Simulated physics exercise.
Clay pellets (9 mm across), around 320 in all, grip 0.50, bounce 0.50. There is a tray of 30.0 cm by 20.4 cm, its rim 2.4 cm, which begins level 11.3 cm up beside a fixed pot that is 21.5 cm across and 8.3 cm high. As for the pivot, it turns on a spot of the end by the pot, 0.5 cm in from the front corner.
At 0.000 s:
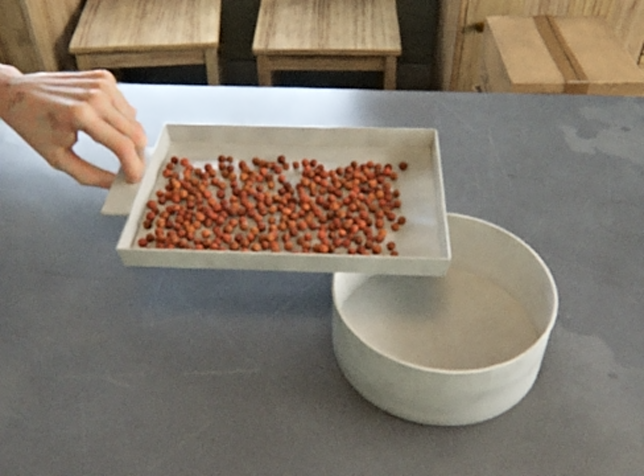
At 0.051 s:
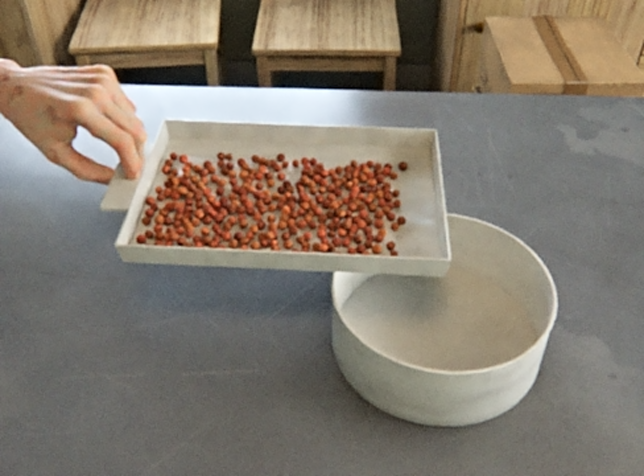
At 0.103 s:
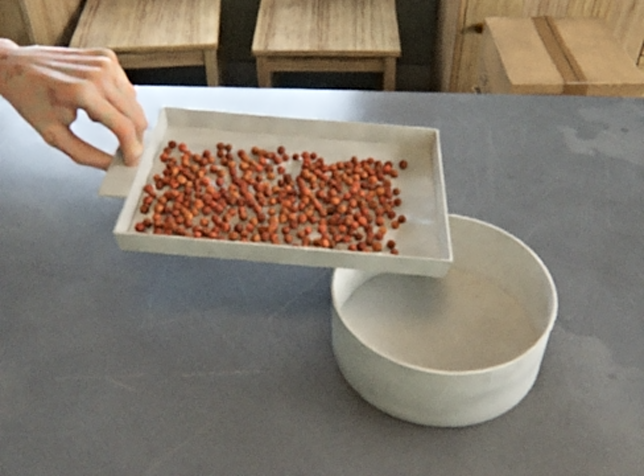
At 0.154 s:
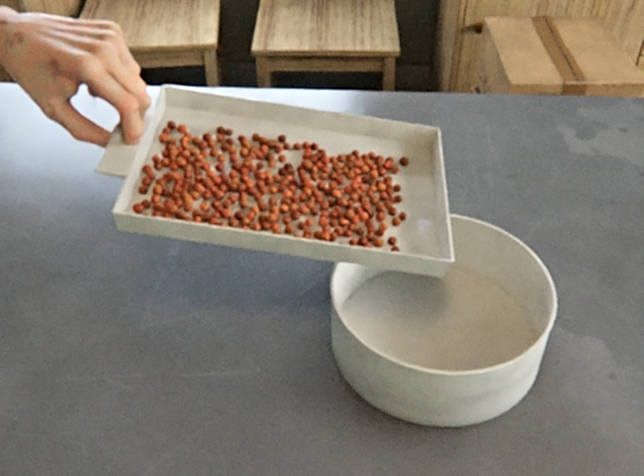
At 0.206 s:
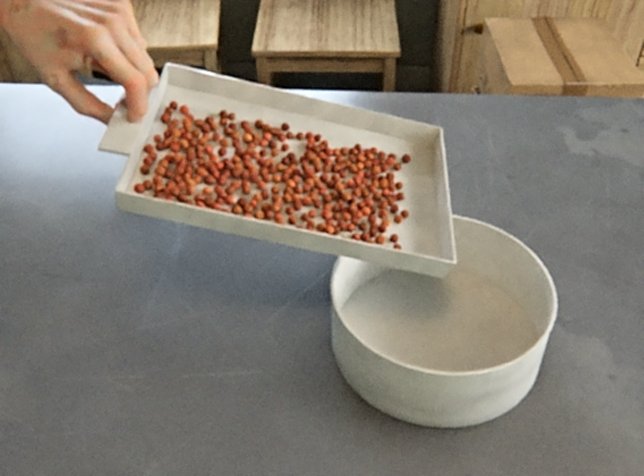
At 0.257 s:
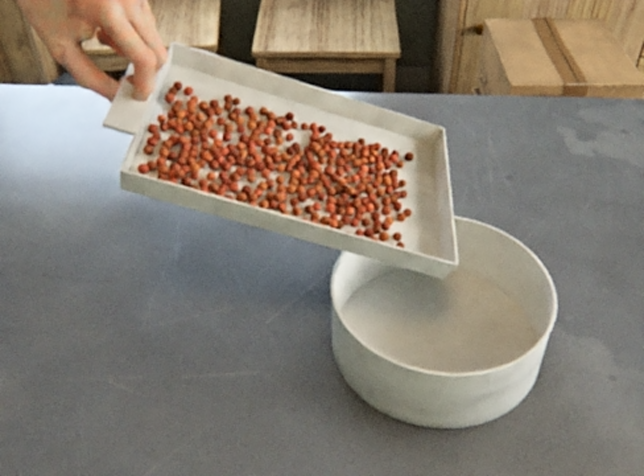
Shallow pale tray of reddish-brown clay pellets tilting steadily as a hand raises its left end beside a round pot.
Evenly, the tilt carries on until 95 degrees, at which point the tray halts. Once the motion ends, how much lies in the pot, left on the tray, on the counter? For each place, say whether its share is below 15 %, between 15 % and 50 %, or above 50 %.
Pot: Above 50 %; left on the tray: Below 15 %; counter: Between 15 % and 50 %.
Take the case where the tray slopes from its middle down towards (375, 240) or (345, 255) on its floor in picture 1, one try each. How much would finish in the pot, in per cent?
About 95 per cent on the first try and 55 per cent on the second.
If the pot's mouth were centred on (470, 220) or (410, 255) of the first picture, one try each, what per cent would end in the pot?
I'd say close to 80 percent for the first spot and 65 percent for the second.
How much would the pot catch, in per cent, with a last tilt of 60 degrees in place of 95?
I'd say close to 20 percent.
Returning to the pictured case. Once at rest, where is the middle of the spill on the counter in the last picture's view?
Centre of spill: Around pixel (518, 257).
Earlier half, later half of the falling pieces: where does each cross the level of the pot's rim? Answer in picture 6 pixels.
Around (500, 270), then (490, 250).
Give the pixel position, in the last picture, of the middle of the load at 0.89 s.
At that moment the load's centre is around (458, 212).
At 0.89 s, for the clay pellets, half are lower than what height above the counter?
Around 14 cm up.
After 0.64 s, tilt 56 degrees; the tray holds 100 %, the pot 0 %.
Then, at 0.89 s, tilt 80 degrees; the tray holds 75 %, the pot 15 %.
After 1.26 s, tilt 95 degrees; the tray holds 25 %, the pot 60 %.
At rest (2.2 s), pot 75 %, tray 0 %, counter 20 %.
